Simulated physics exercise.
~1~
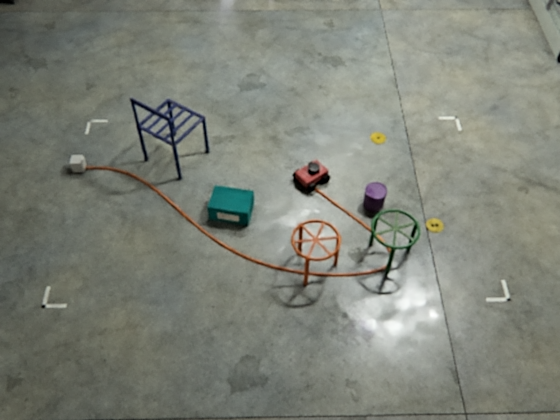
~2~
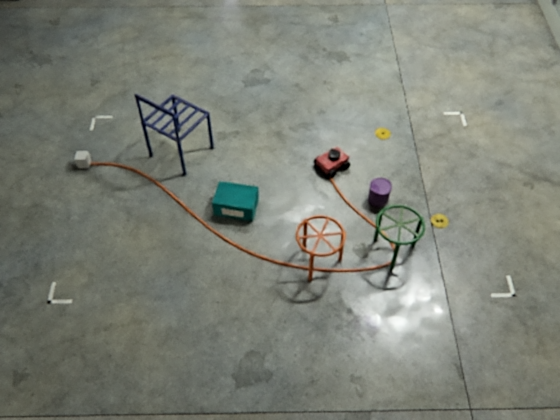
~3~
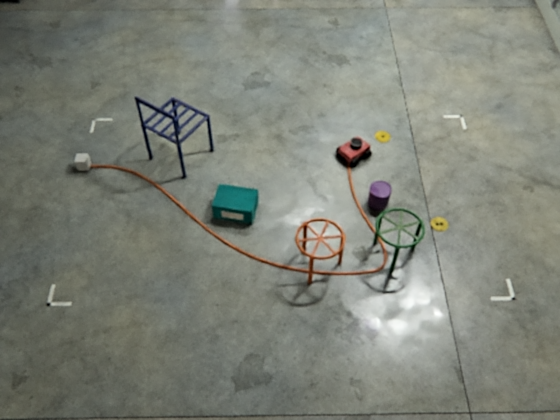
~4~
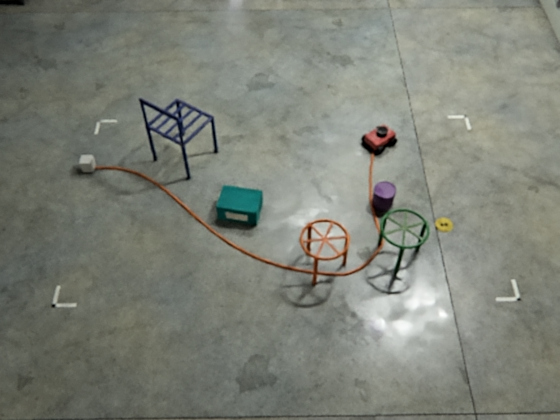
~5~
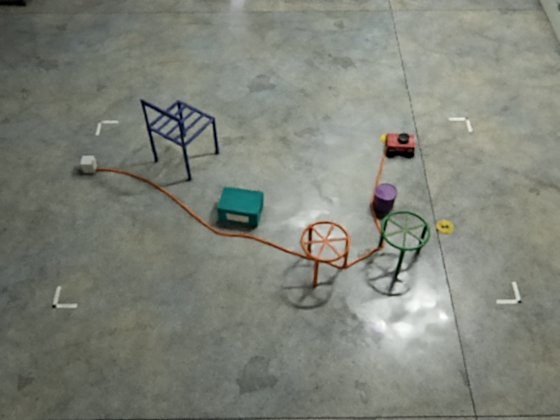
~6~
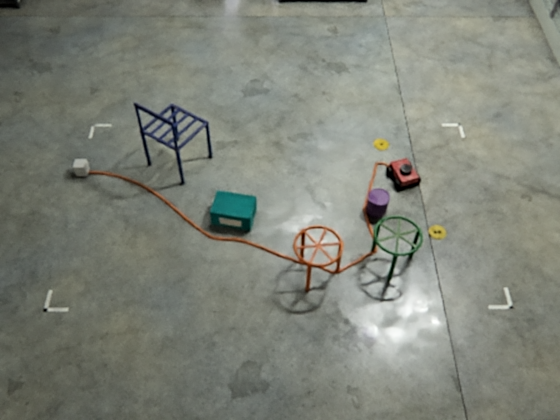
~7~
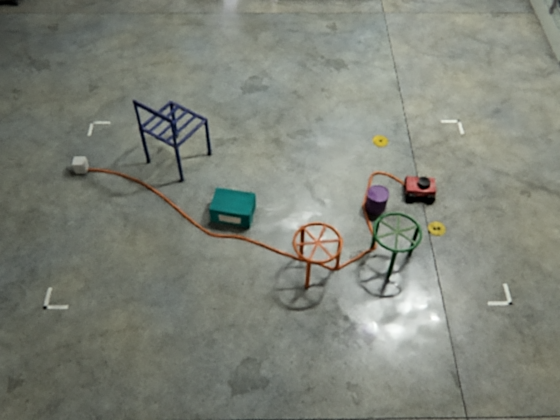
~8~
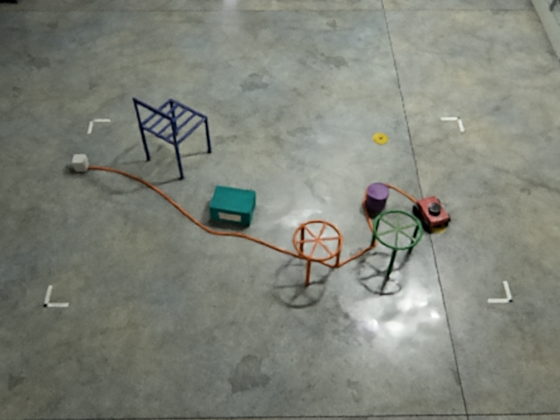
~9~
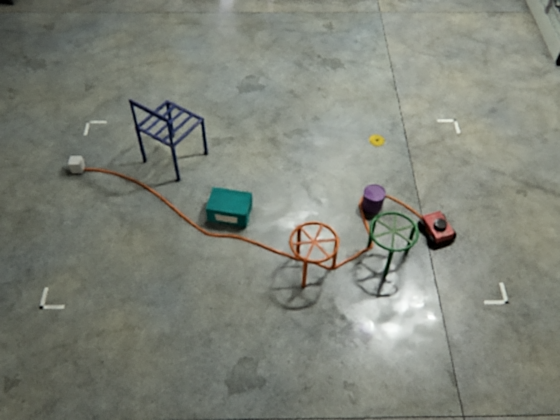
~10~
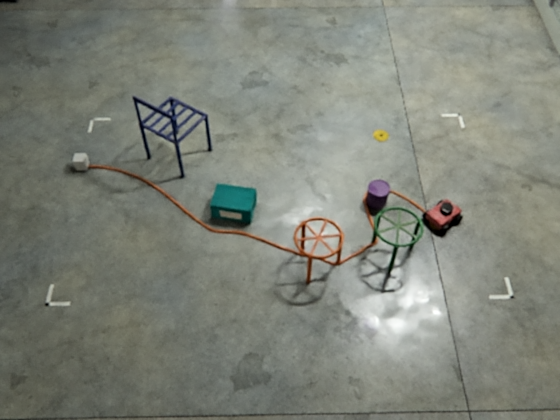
At first, a small red cart sits near the middle of a concrete floor, trailing an orange lead that loops past a green stool, an orange stool and a teal carton to a white block near a blue chair. The cart moves right and slightly up toward a yellow mark, drawing the lead along beside a purple bucket. It then turns and heads down and to the right, bending the lead around the bucket. It reaches the second yellow mark, continues slightly beyond it, and ends right of the green stool, with the stools, bucket, carton and chair still in place.
